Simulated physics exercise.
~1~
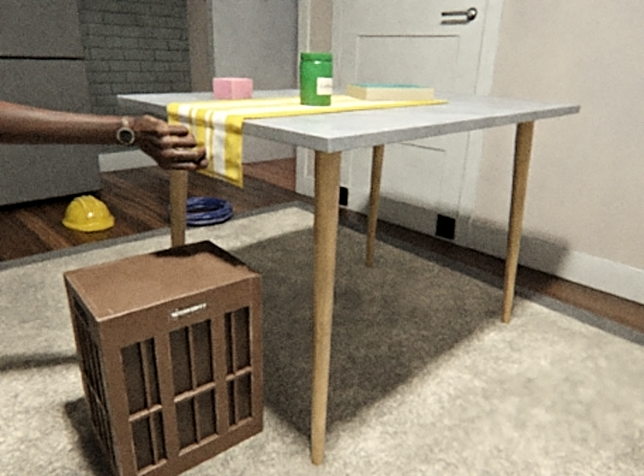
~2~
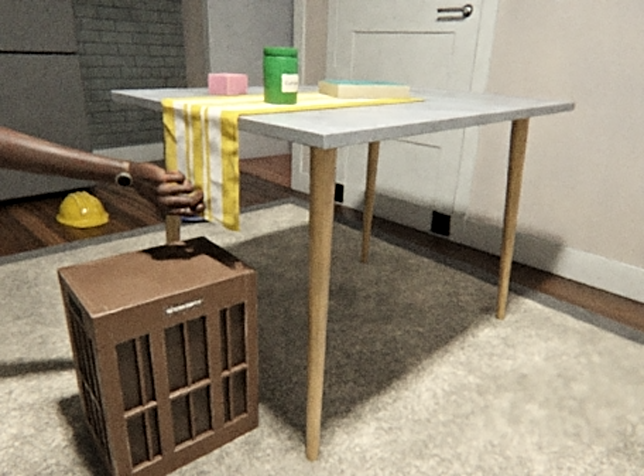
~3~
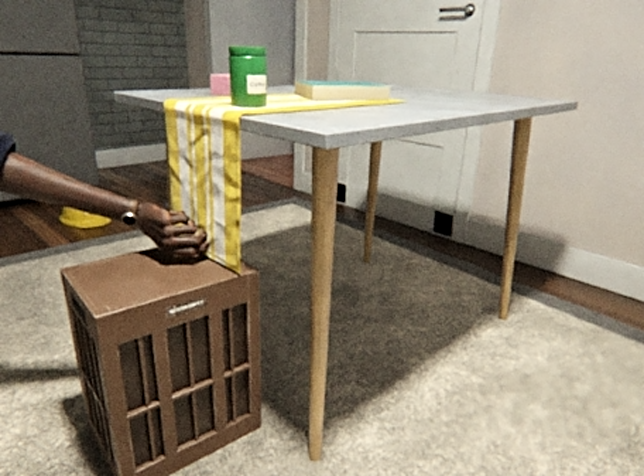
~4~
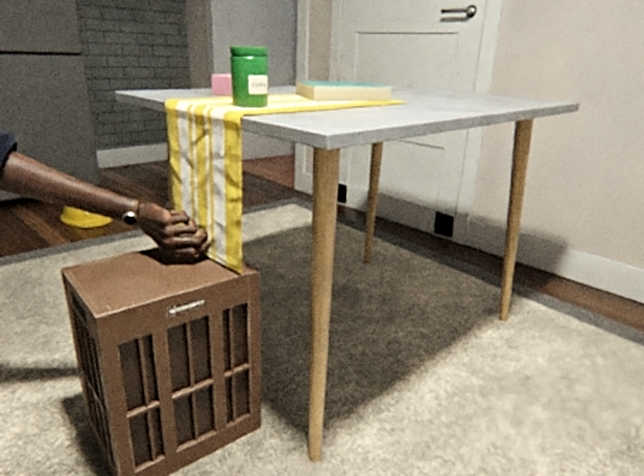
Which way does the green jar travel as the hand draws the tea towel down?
The green jar moves to the left, staying upright as it is carried along with the towel.
The video shows a hand pulling the hanging end of a yellow striped tea towel down to a brown crate, drawing a green jar and a turquoise book left across the table. The jar ends upright beside the pink block, both still on the table.
